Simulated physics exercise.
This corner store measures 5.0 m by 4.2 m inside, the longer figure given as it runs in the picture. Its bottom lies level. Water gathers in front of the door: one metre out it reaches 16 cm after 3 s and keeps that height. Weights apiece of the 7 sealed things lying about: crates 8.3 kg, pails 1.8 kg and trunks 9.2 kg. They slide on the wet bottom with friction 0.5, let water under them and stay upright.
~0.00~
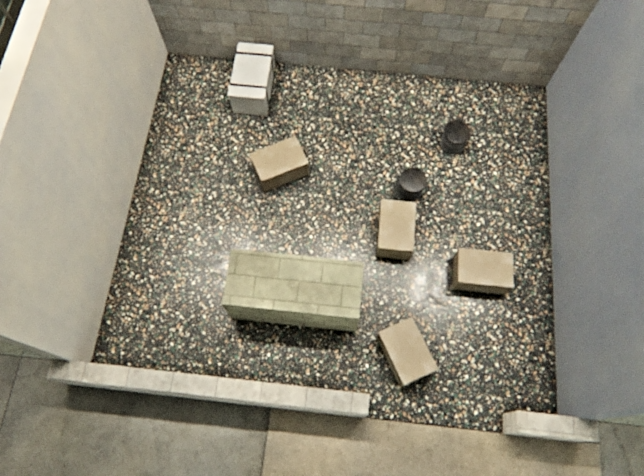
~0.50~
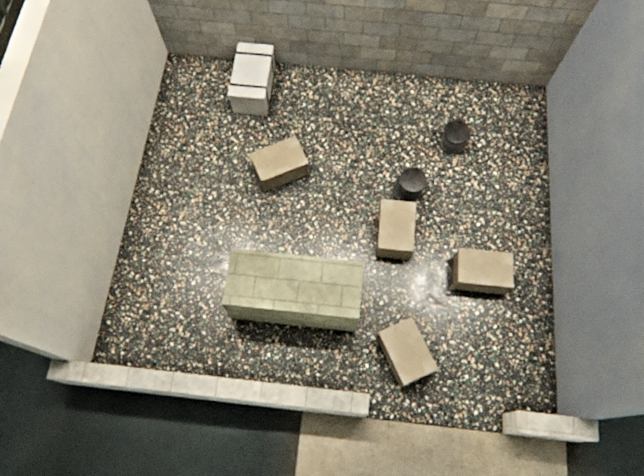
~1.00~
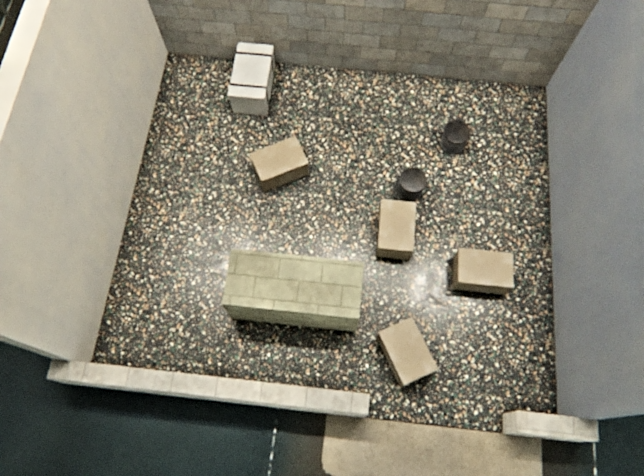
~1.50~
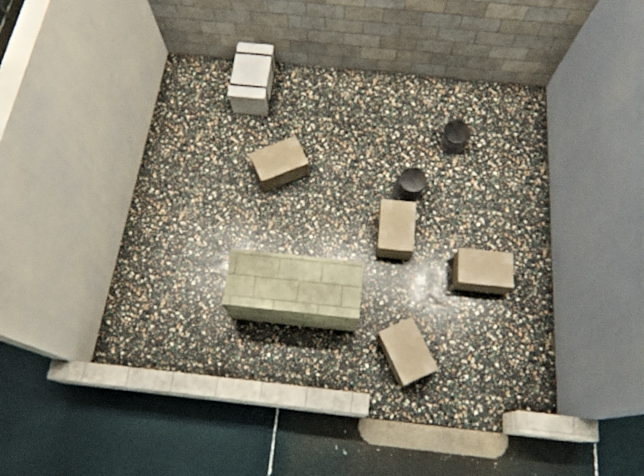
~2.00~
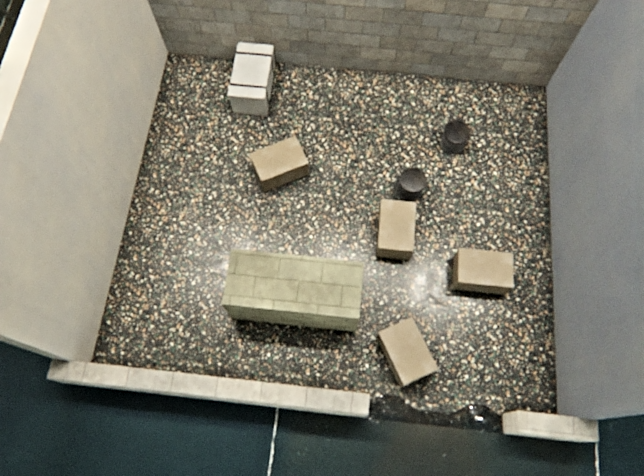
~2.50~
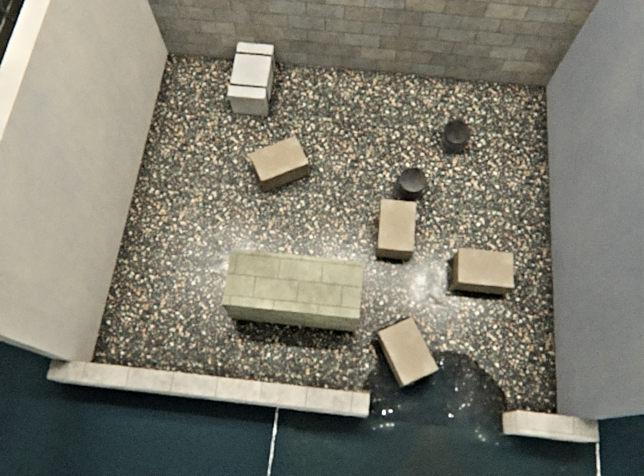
In a corner store seen from above, dark water spread across the ground outside the front wall, then crept in through the doorway gap, while the crates and pails inside stayed where they were.
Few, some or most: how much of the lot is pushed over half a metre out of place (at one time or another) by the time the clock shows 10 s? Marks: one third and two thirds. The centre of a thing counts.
Share: At least two thirds.
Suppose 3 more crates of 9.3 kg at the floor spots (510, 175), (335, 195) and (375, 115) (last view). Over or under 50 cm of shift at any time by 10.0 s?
In turn: More, less, more.
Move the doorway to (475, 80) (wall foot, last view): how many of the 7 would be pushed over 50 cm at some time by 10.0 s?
In that case 5 of them.
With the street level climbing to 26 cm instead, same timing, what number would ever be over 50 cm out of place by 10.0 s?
In that case 7 of them.
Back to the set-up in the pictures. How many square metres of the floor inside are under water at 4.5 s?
About 6.0 m2.
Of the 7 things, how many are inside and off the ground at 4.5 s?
At that moment 1.
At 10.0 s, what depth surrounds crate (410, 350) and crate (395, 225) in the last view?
Roughly 7 and 5 cm.
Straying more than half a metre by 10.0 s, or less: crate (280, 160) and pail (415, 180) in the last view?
In turn: Under, past it.
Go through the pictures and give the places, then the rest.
A crate at (408, 350), on the bottom; a crate at (486, 267), on the bottom; water covers 0.0 m2; 0 of 7 have shifted, in the first picture.
A crate at (408, 350), on the bottom; a crate at (486, 267), on the bottom; 0.0 m2 under water; 0 of 7 have shifted, in the second picture.
A crate at (408, 350), on the bottom; a crate at (486, 267) rests on the ground; water covers 0.0 m2; 0 of 7 have shifted, in the third picture.
A crate at (408, 350), on the bottom; a crate at (486, 267), on the bottom; water covers 0.0 m2; 0 of 7 have shifted, in the fourth picture.
A crate at (408, 350), on the bottom; a crate at (486, 267) rests on the ground; water covers 0.0 m2; 0 of 7 have shifted, in the fifth picture.
A crate at (408, 350) rests on the ground; a crate at (486, 267), on the bottom; water covers 0.6 m2; 0 of 7 have shifted, in the sixth picture.
After 3.5 s 0 of 7 are over 50 cm from their spots; 0 afloat.
After 4.5 s 2 of 7 are over 50 cm from their spots; 1 afloat.
After 7.0 s 5 of 7 are over 50 cm from their spots; 4 afloat.
After 10.0 s 6 of 7 are over 50 cm from their spots, and 6 have been at some point; 6 afloat.
